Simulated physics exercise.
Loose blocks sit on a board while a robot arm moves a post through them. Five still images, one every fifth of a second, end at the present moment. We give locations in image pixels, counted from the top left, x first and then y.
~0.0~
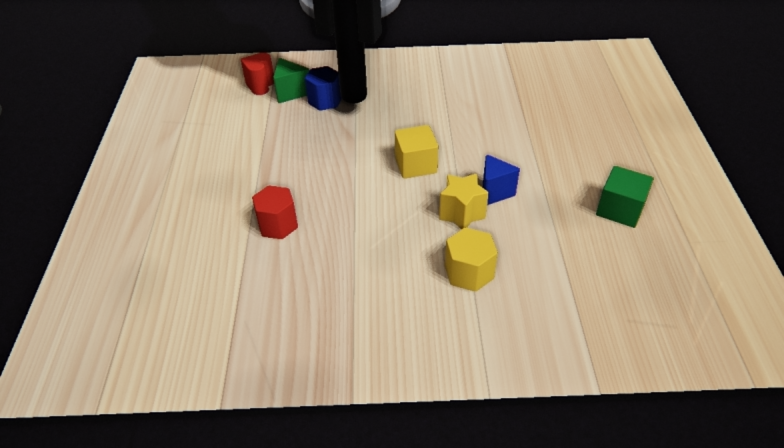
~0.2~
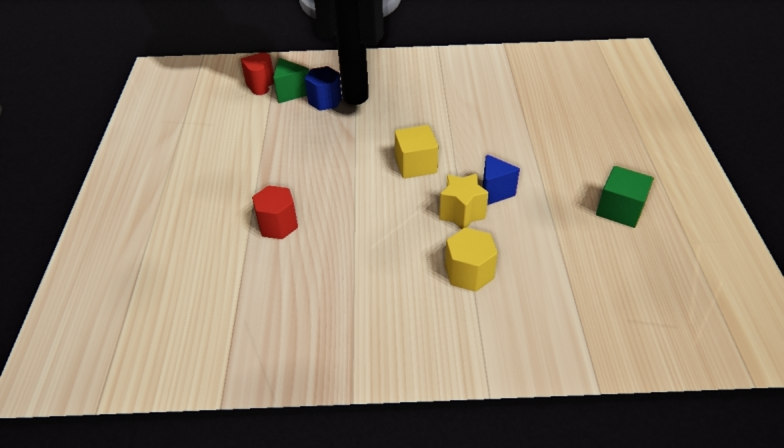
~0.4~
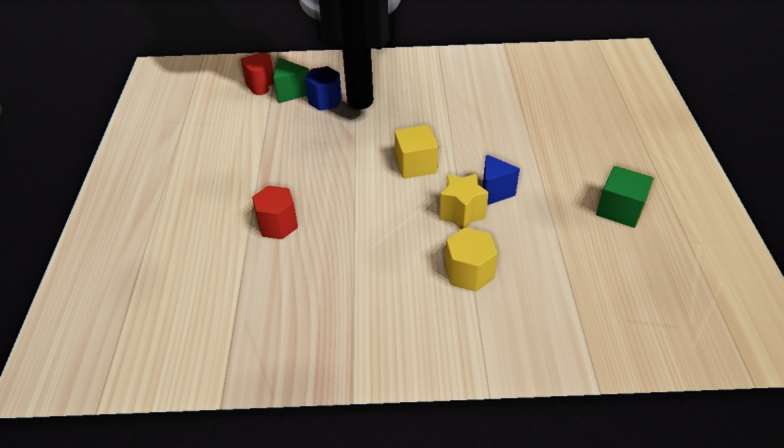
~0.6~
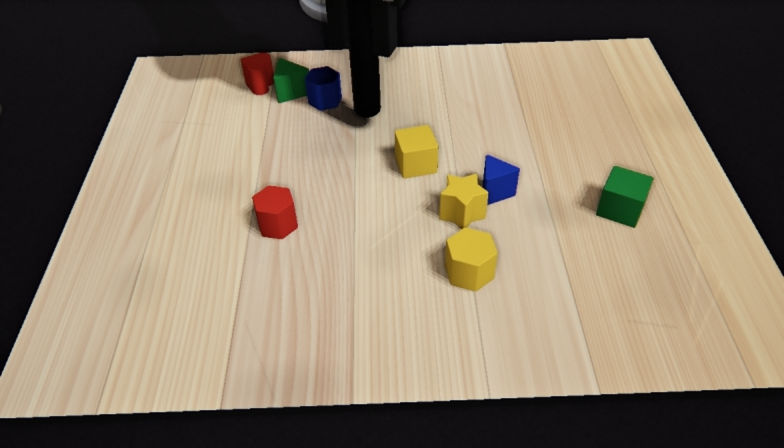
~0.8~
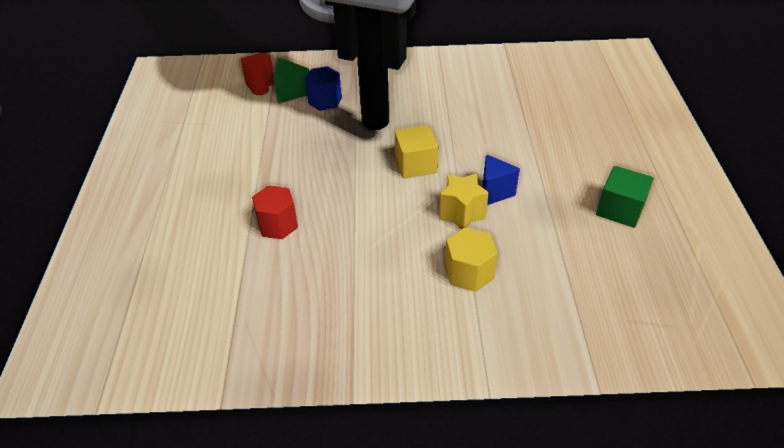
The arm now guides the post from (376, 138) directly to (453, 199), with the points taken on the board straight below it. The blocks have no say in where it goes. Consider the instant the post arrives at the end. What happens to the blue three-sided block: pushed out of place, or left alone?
At the moment the path ends, the blue three-sided block no longer stands where it did.
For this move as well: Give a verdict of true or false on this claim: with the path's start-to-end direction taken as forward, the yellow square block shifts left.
That is true.
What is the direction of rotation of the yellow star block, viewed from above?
Short answer: Clockwise.
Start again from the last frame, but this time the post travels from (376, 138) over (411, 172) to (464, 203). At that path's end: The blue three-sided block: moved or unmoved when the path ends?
Well, the blue three-sided block shifts from its place.
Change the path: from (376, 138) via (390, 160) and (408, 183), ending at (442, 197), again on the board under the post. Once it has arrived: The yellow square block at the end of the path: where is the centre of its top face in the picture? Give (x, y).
I think it will end close to (467, 154).
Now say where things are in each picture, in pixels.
Lower end of the post at (354, 97), tops of blocks, yellow square block at (416, 138), yellow star block at (464, 187), yellow six-sided block at (472, 246), blue three-sided block at (498, 167), in the first frame.
Post at (356, 99), blocks as before, in the second frame.
Post at (360, 103), blocks as before, in the third frame.
Post at (368, 111), blocks as before, in the fourth frame.
Post at (376, 123), yellow square block at (416, 138), yellow star block at (464, 187), yellow six-sided block at (472, 246), blue three-sided block at (498, 167), in the fifth frame.
On the path given first. One third of the way, post at (401, 142); yellow square block at (431, 145).
Two thirds of the way, post at (427, 163); yellow square block at (461, 158), turned 50° anticlockwise.
At the end, post at (454, 184); yellow square block at (489, 169), turned 90° anticlockwise; yellow star block at (473, 198), turned 20° clockwise; yellow six-sided block not moved; blue three-sided block at (522, 166), turned 20° anticlockwise.
